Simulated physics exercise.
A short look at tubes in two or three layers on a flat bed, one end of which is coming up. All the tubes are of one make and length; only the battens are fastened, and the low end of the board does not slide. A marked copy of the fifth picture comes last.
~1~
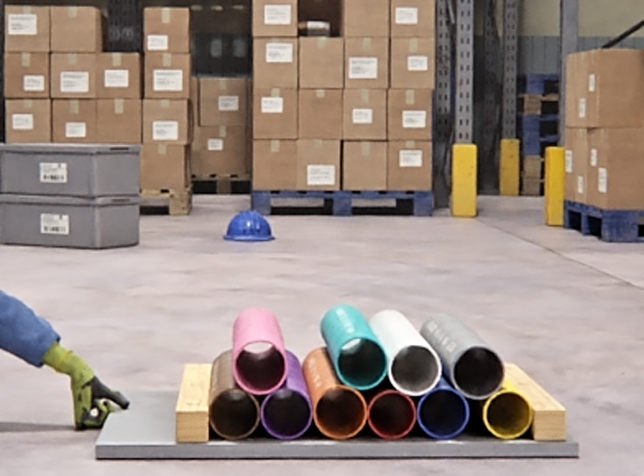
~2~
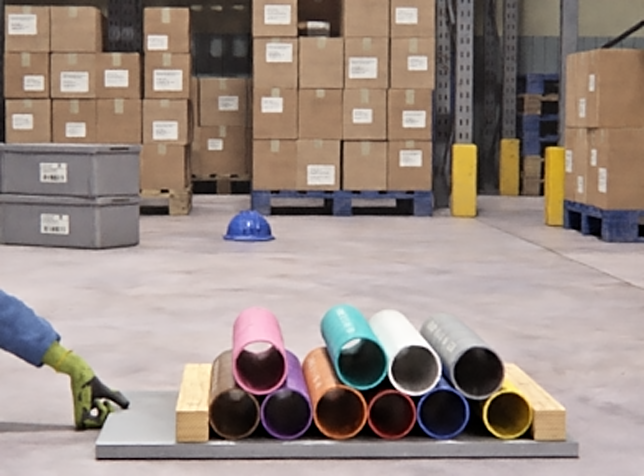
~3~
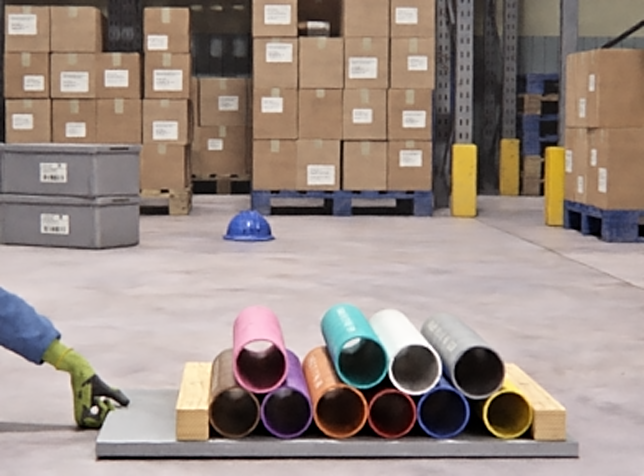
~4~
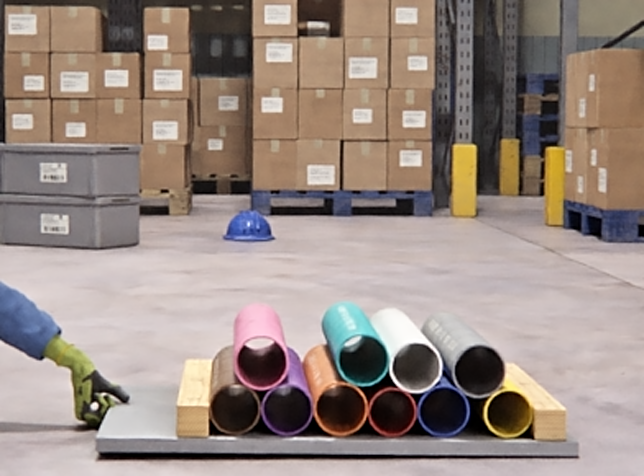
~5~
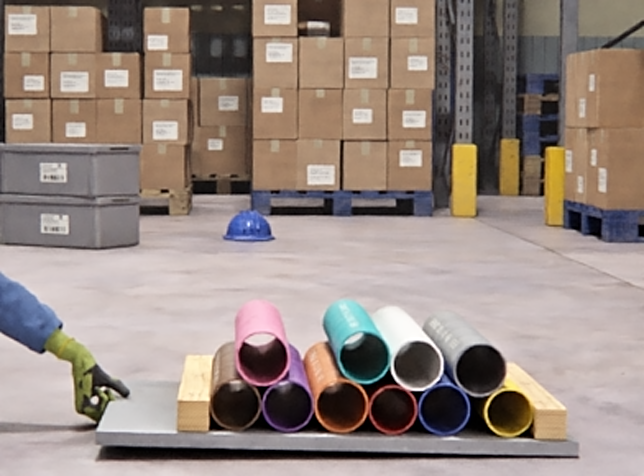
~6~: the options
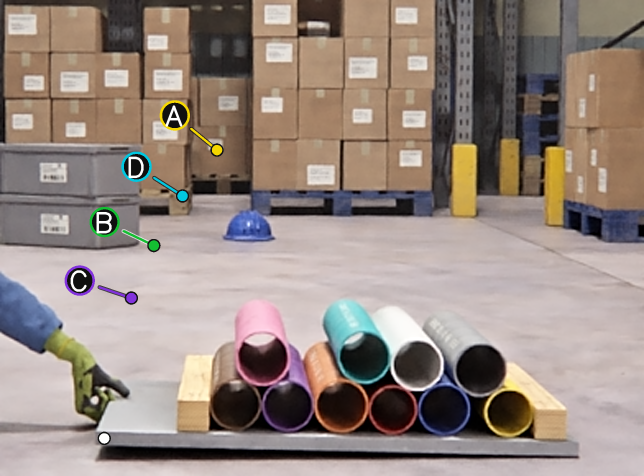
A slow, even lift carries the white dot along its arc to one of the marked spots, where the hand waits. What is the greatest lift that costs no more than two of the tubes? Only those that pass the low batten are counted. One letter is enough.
Lift it to C and no more.
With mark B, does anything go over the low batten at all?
Yes.
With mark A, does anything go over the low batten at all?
At A: Yes.
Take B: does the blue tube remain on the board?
The blue tube: Yes.
On the marked copy, A at (217, 150); B at (154, 246); C at (131, 298); D at (183, 196); the white dot at (105, 438).
Following C. Soon after the start, board at 14°.
Later, board at 19°.
In the end, board at 19°, two over the low batten (white, grey).
As for the rest, A four over the low batten (white, grey, pink, turquoise); B three over the low batten (white, grey, turquoise); D four over the low batten (white, grey, pink, turquoise).
